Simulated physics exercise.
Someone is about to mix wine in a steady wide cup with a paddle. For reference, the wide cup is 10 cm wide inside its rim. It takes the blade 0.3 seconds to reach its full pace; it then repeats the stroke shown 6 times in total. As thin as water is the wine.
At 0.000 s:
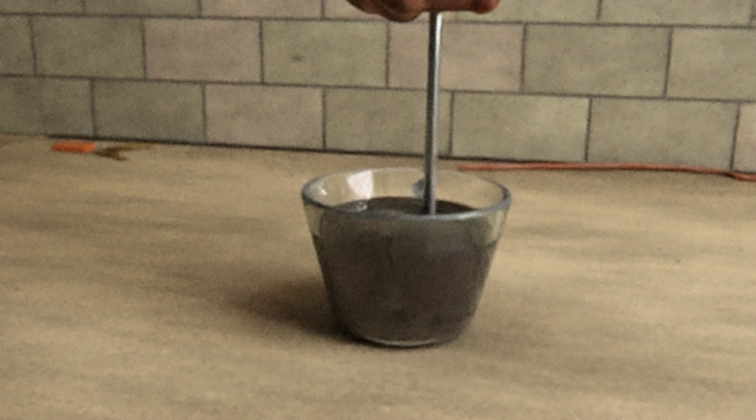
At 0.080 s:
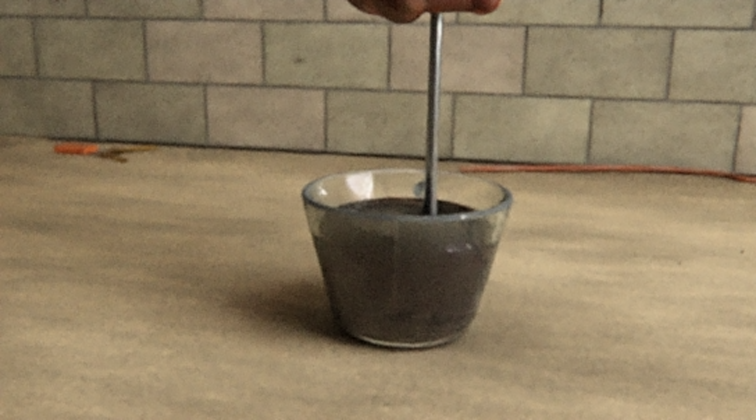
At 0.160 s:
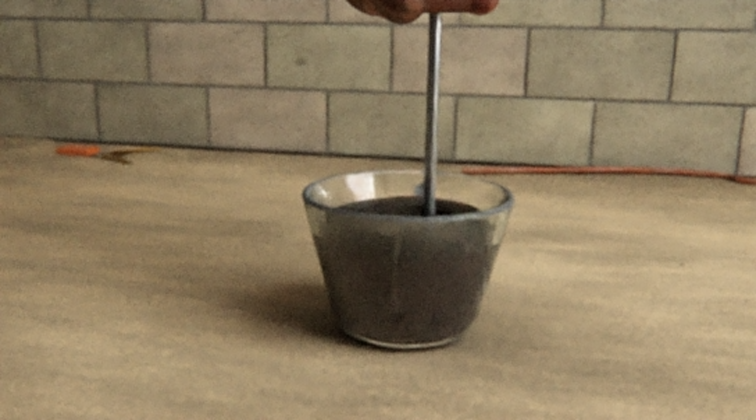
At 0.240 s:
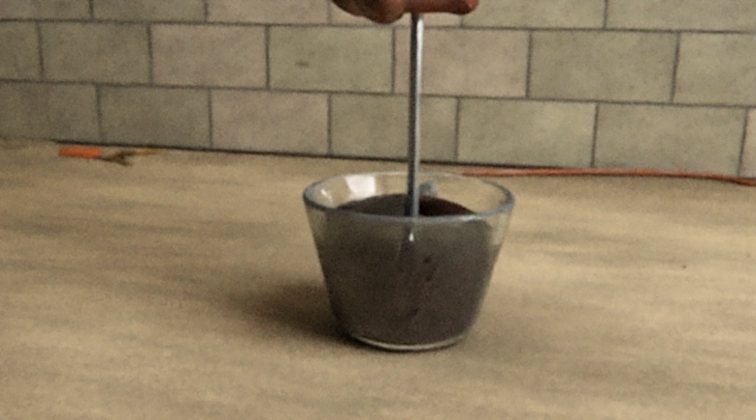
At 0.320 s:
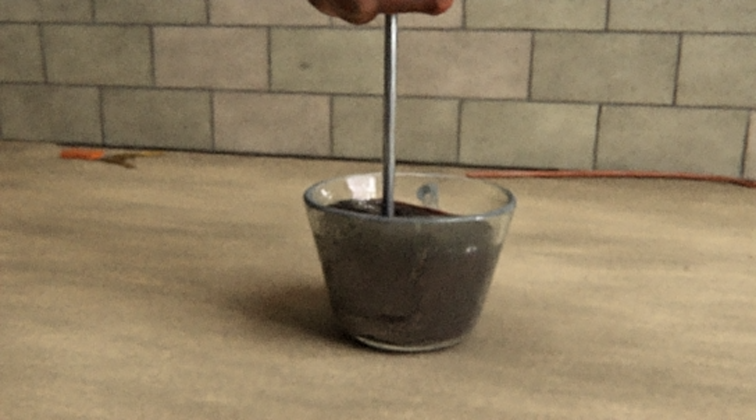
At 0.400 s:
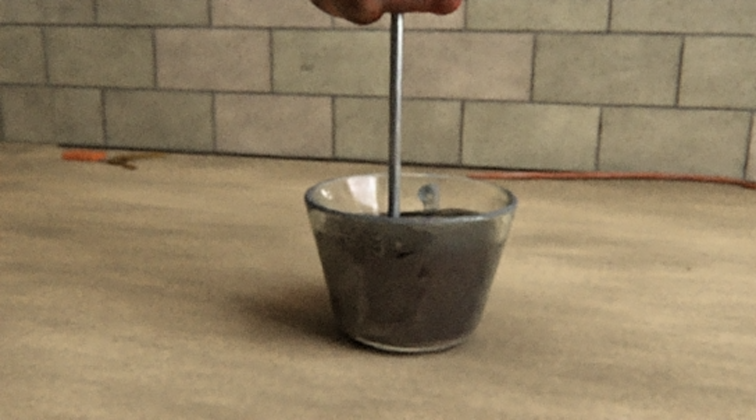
A hand-held metal rod stands in dark liquid in a clear glass bowl, then shifts left and edges slightly back right.
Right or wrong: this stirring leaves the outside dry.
Right.
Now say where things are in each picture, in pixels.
In the first picture, the stem is at (434, 60); surface from (319, 211) to (495, 224); the rim runs from (308, 188) to (509, 201).
In the second picture, the stem is at (435, 61); surface from (319, 213) to (497, 225).
In the third picture, the stem is at (434, 61); surface from (320, 213) to (497, 226).
In the fourth picture, the stem is at (416, 60); surface from (321, 211) to (498, 231).
In the fifth picture, the stem is at (390, 61); surface from (319, 206) to (500, 229).
In the sixth picture, the stem is at (396, 63); surface from (323, 214) to (501, 224).
Then, 0.95 s in, 0 ml is over the rim.
Then, 1.50 s in, 0 ml is over the rim.
Then, 2.06 s in, 0 ml is over the rim.
Then, 2.61 s in, 0 ml is over the rim.
Finally, 0 ml is over the rim.
